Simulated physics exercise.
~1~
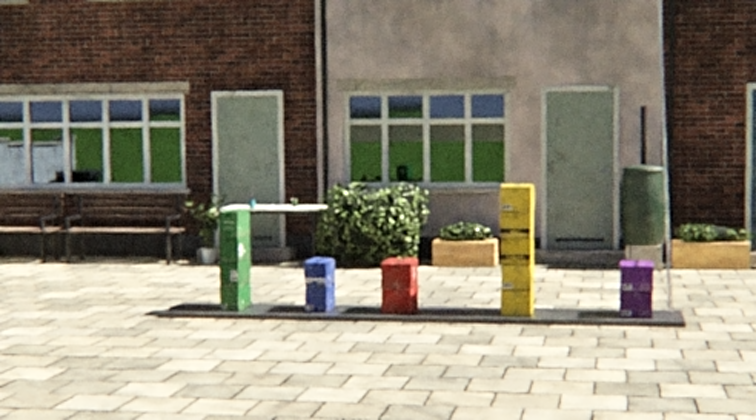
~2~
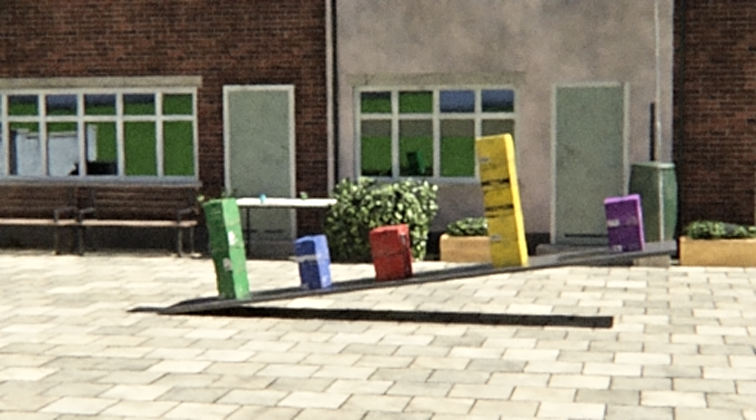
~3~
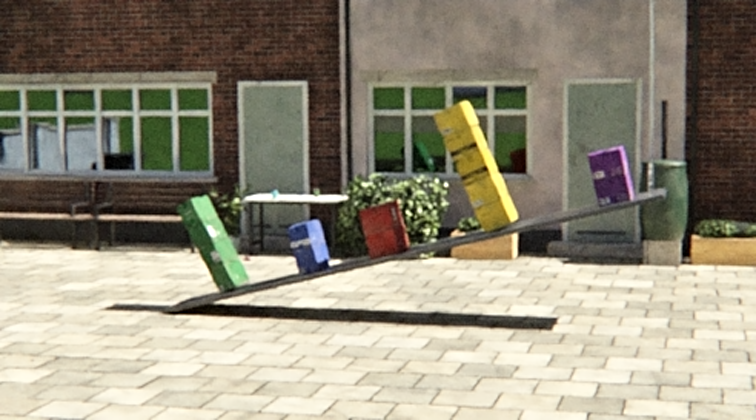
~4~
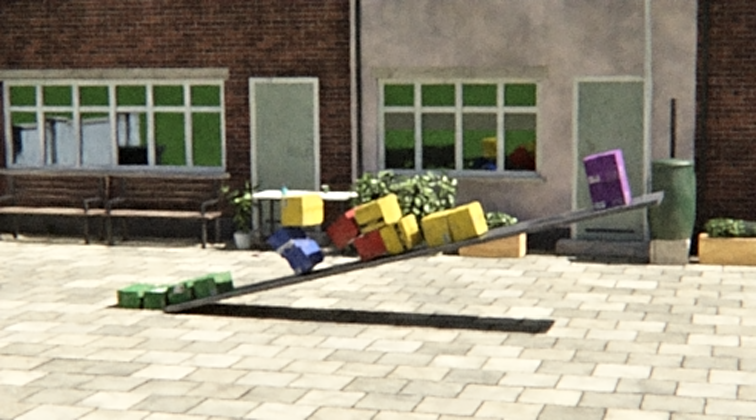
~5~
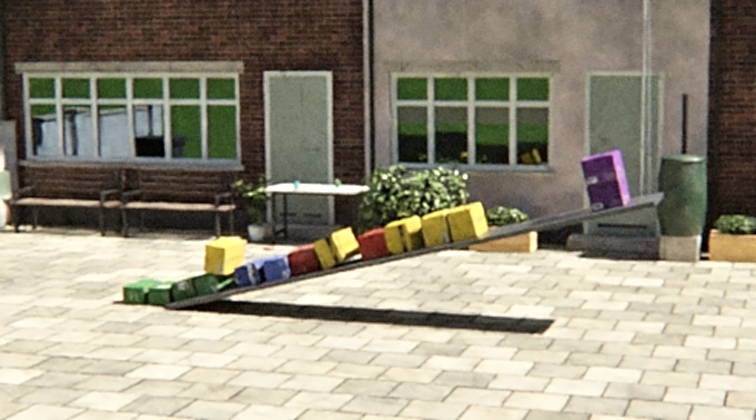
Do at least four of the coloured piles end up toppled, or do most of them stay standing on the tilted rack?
At least four are toppled. The green, blue, red and yellow piles end up strewn down the slope, and only the purple one is still standing near the raised end.
